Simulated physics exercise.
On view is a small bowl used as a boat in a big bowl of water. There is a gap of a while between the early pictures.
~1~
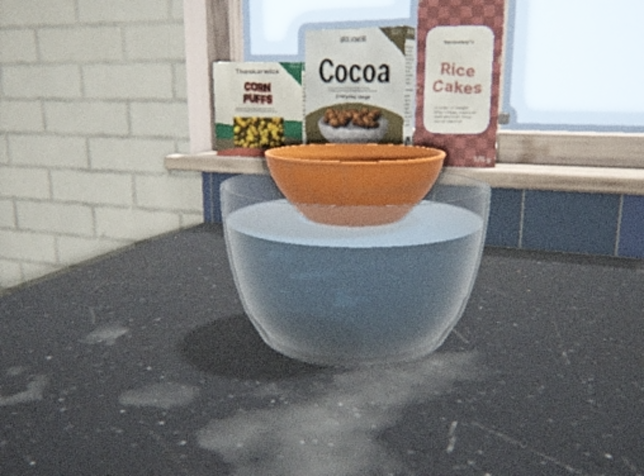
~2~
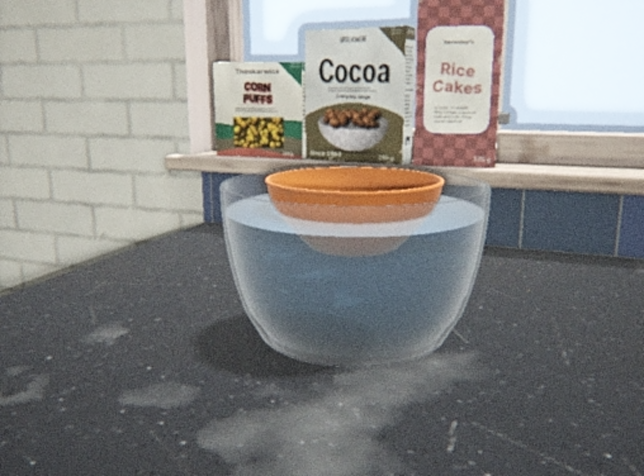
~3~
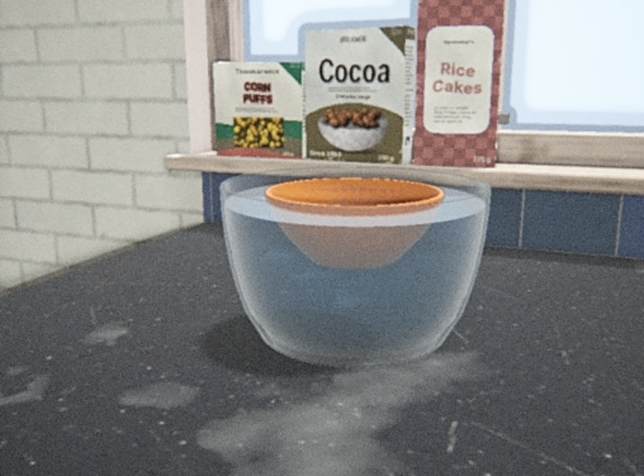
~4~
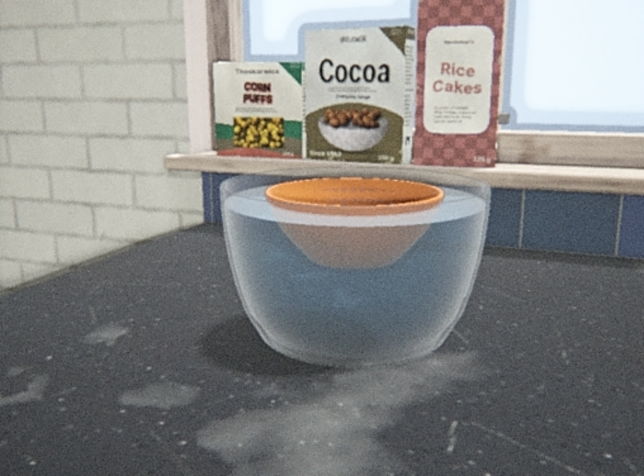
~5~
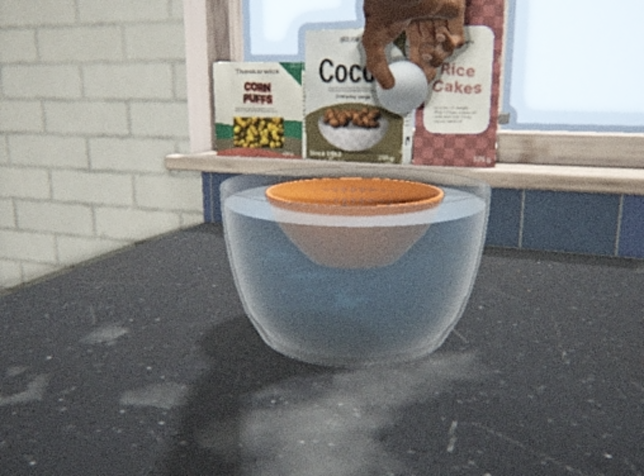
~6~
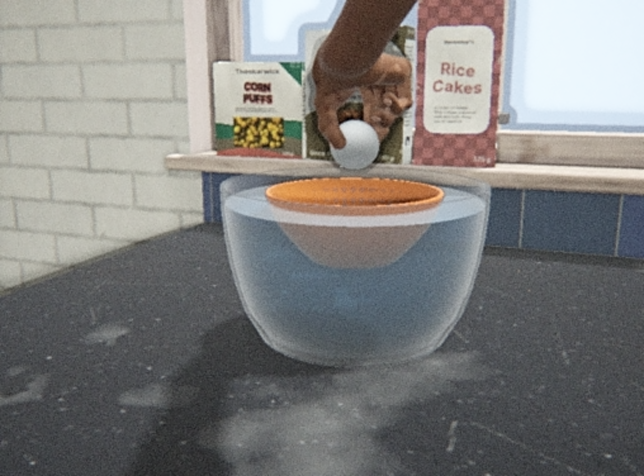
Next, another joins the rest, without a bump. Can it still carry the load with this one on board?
It is going to lose its buoyancy after this.
A moment on, the steel ball is in and the small bowl dips.
Further on, water pours in over its edge.
When it is over, the small bowl lies on the bottom with its load.
